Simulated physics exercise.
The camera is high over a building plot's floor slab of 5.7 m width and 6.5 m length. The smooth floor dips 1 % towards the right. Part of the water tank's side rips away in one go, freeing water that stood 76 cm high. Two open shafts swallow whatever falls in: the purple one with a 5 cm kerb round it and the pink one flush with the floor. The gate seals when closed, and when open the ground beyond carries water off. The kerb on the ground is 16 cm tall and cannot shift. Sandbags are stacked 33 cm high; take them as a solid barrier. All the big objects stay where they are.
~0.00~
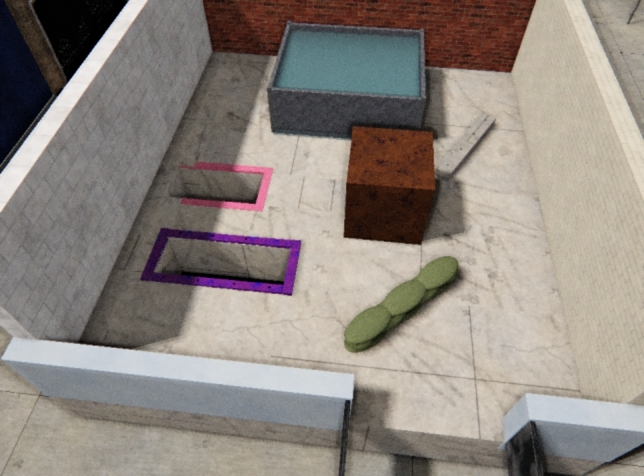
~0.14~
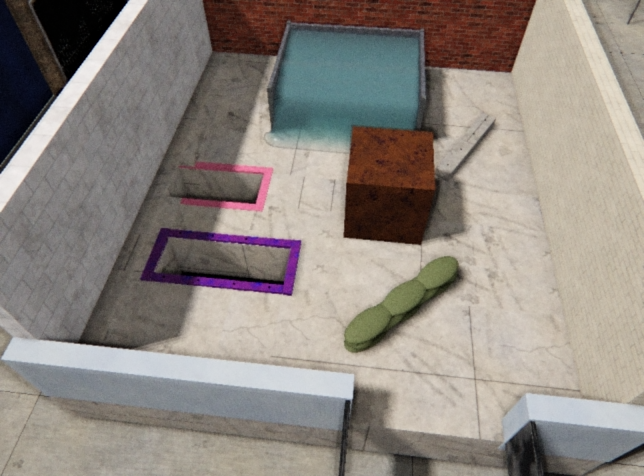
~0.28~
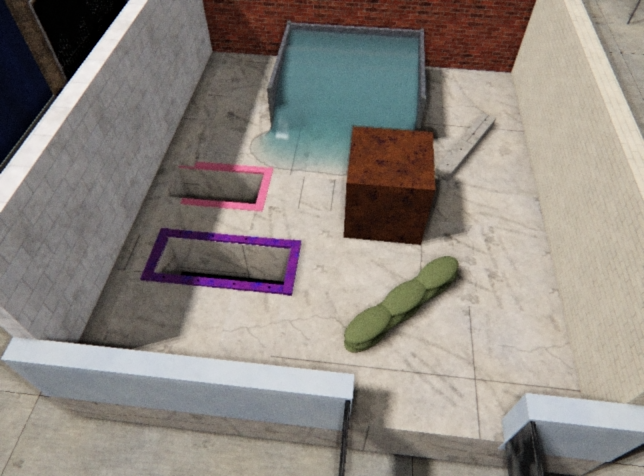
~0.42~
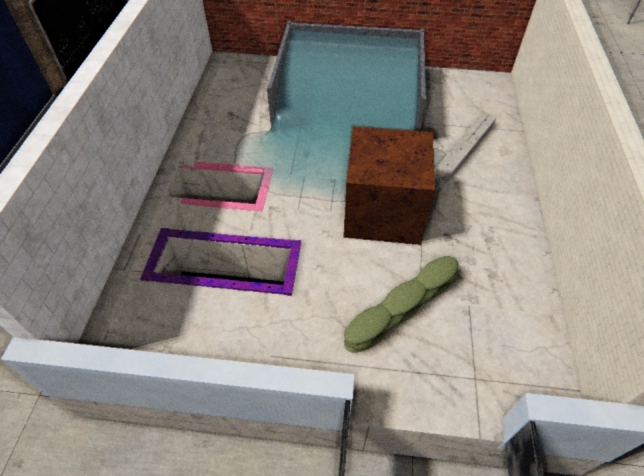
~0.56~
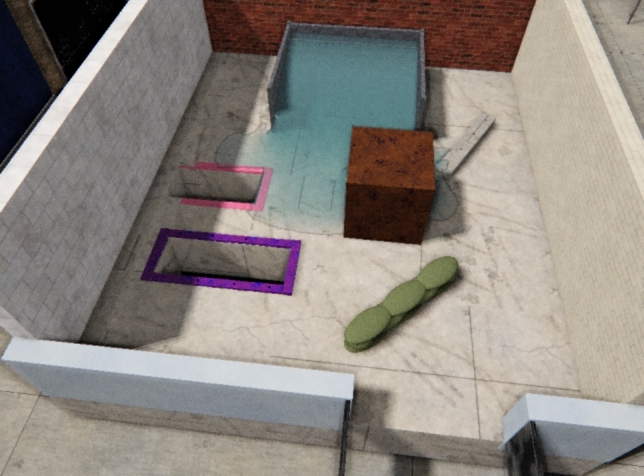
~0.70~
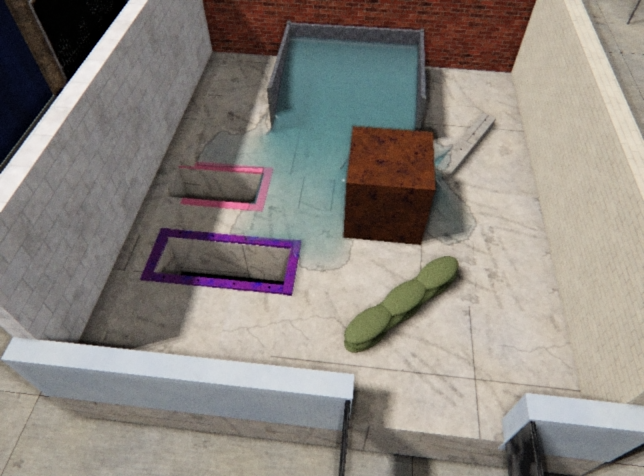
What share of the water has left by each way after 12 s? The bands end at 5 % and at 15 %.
The gateway takes between 5 and 15 %; the purple pit takes above 15 %; the pink pit takes above 15 %.
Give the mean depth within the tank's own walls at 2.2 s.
Some 20 cm.
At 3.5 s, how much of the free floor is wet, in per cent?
Some 75 per cent of it.
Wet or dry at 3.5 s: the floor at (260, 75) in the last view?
It is not reached.
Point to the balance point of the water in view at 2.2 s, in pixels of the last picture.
Near (364, 164).
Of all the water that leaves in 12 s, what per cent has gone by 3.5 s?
About 60 per cent.
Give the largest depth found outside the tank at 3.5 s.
About 24 cm.
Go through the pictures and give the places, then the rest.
The first frame shows the water tank at (350, 62) is whole and still, 76 cm deep.
In the second frame, the front is at (268, 134), 1.2 m from the gap at (344, 121); 0.6 m2 of floor is under water; 76 cm left at the back of the water tank.
In the third frame, water pours out at (344, 124) and has run 1.5 m, to (256, 151); deepest outside 40 cm, 76 cm at the water tank's back.
In the fourth frame, water pours out at (344, 126) and has run 1.8 m, to (243, 169); deepest outside 36 cm, 69 cm at the water tank's back.
In the fifth frame, water pours out at (344, 127) and has run 2.1 m, to (450, 208); deepest outside 73 cm, 63 cm at the water tank's back.
In the sixth frame, the front is at (306, 263), 2.6 m from the gap at (344, 127); 5.5 m2 of floor is under water; 64 cm left at the back of the water tank.
After 1.4 s water covers 35 % of the floor and is deepest (50 cm) near (372, 177); gone so far, the gateway 0 %, the purple pit 4 %, the pink pit 4 %.
After 2.2 s water covers 55 % of the floor and is deepest (33 cm) near (432, 174); gone so far, the gateway 0 %, the purple pit 12 %, the pink pit 10 %.
After 3.5 s water covers 75 % of the floor and is deepest (24 cm) near (579, 427); gone so far, the gateway 1 %, the purple pit 17 %, the pink pit 15 %.
After 7.0 s water covers 85 % of the floor and is deepest (10 cm) near (525, 166); gone so far, the gateway 6 %, the purple pit 19 %, the pink pit 22 %.
After 12.0 s water covers 90 % of the floor and is deepest (9 cm) near (579, 427); gone so far, the gateway 10 %, the purple pit 19 %, the pink pit 27 %.
